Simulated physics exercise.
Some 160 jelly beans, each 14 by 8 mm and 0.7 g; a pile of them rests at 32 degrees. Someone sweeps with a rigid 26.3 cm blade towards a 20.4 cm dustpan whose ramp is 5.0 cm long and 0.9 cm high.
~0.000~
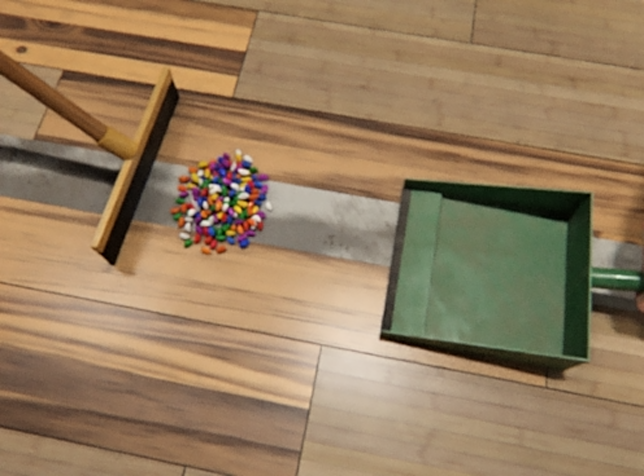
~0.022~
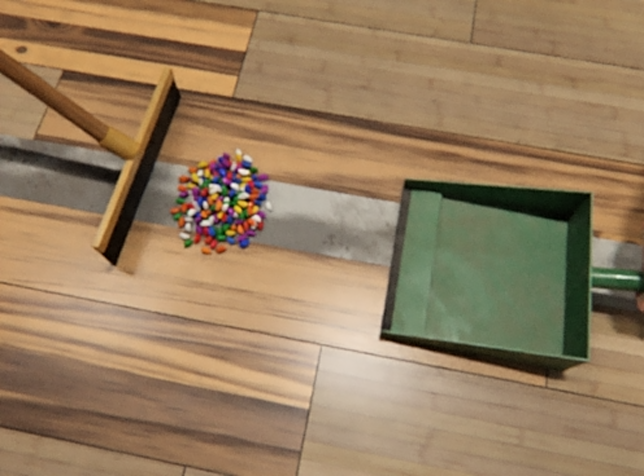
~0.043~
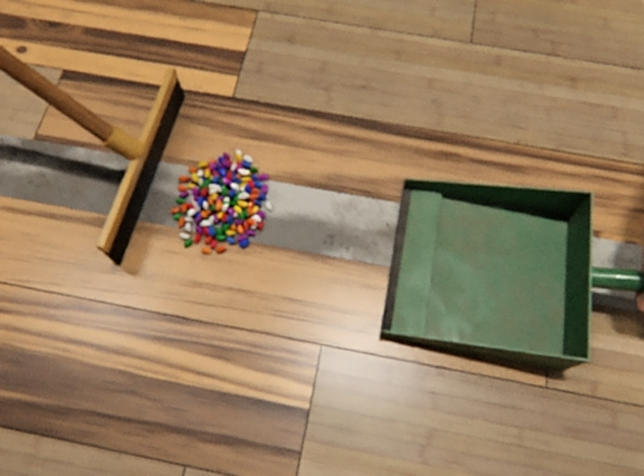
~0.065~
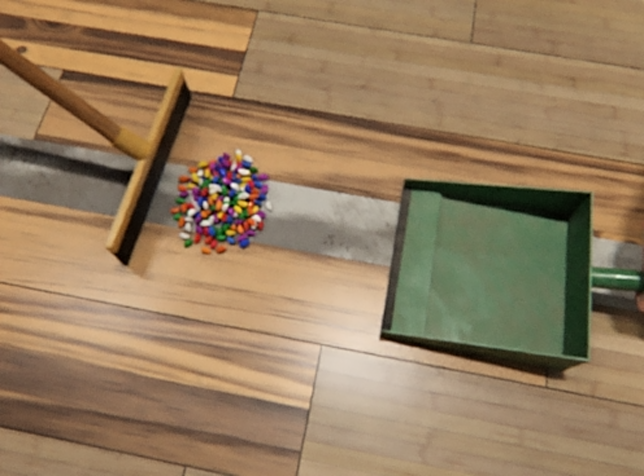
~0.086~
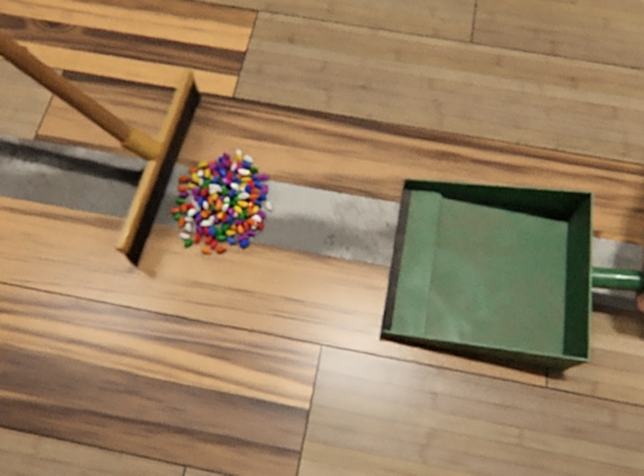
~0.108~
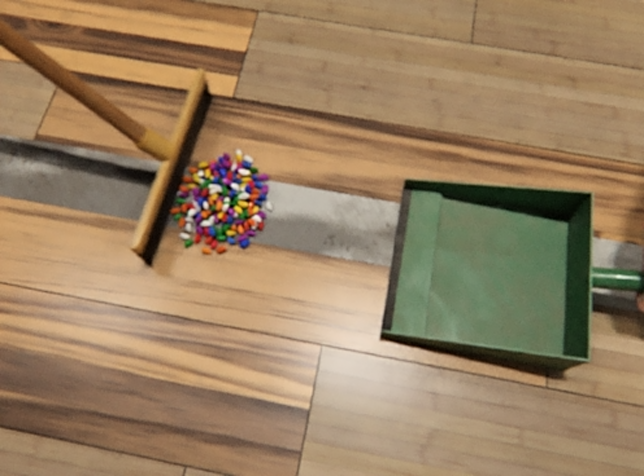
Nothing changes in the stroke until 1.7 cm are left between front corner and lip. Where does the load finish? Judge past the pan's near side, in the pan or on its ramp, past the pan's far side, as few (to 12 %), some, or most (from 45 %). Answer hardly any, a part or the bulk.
Near side hardly any, pan a part, far side a part.
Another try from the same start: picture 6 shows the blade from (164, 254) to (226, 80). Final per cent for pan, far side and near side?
Pan 55, far 25, near 5.
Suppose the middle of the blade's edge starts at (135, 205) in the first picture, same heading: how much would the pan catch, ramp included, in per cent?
About 45 per cent.
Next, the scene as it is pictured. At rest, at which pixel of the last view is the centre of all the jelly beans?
Around (408, 224).
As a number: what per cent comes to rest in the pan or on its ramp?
Roughly 40 per cent.
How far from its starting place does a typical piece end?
Some 26 cm.
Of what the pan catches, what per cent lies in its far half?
About 80 per cent.
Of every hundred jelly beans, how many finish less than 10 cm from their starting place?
About 0 per cent.
After 0.29 s, middle of the blade 15 cm from the lip; 0 % over the lip, far side 15 %, near side 0 %.
After 0.41 s, middle of the blade 6 cm from the lip; 0 % over the lip, far side 20 %, near side 0 %.
After 0.66 s, middle of the blade 2 cm from the lip; 40 % over the lip, far side 25 %, near side 5 %.
In the end, at 2.6 s, near side 5 %, pan 40 %, far side 25 %, in front of the lip or behind the blade 35 %.
